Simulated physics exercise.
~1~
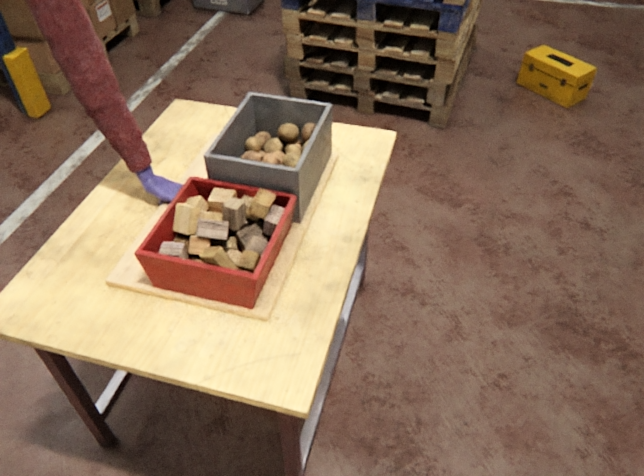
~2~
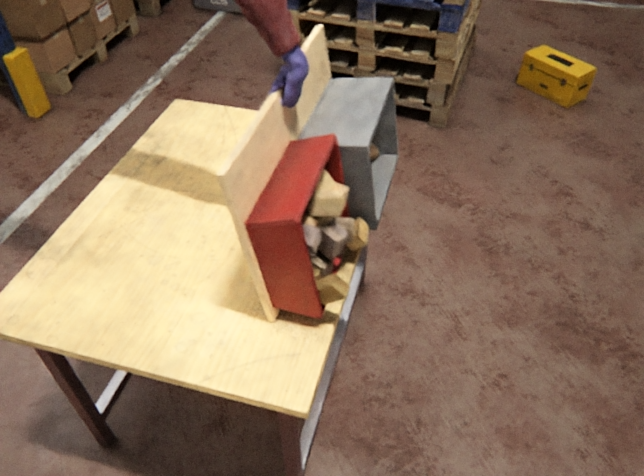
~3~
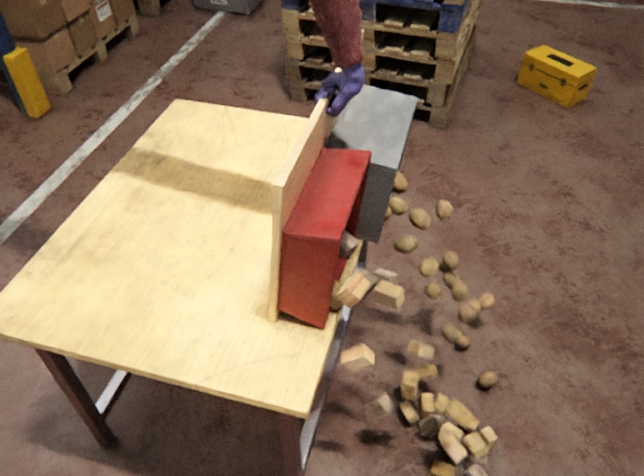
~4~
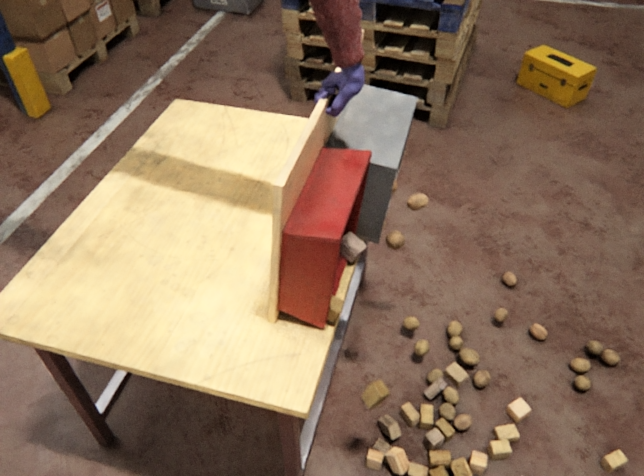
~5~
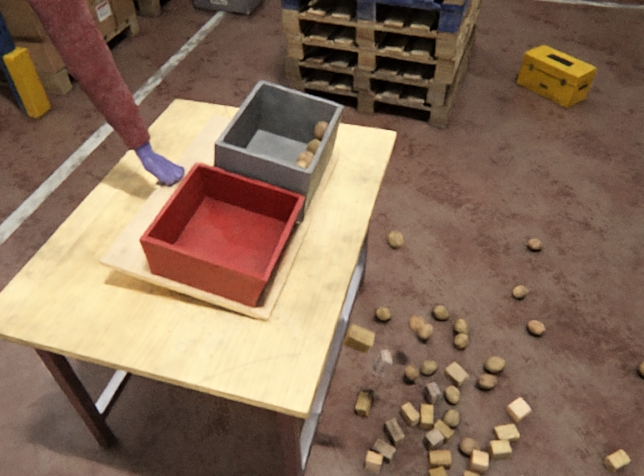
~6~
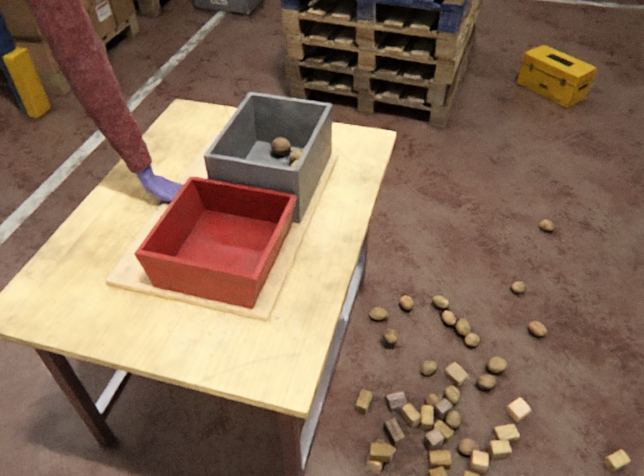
A gloved hand tips the board rightward, spilling most contents, then lowers both tubs flat.
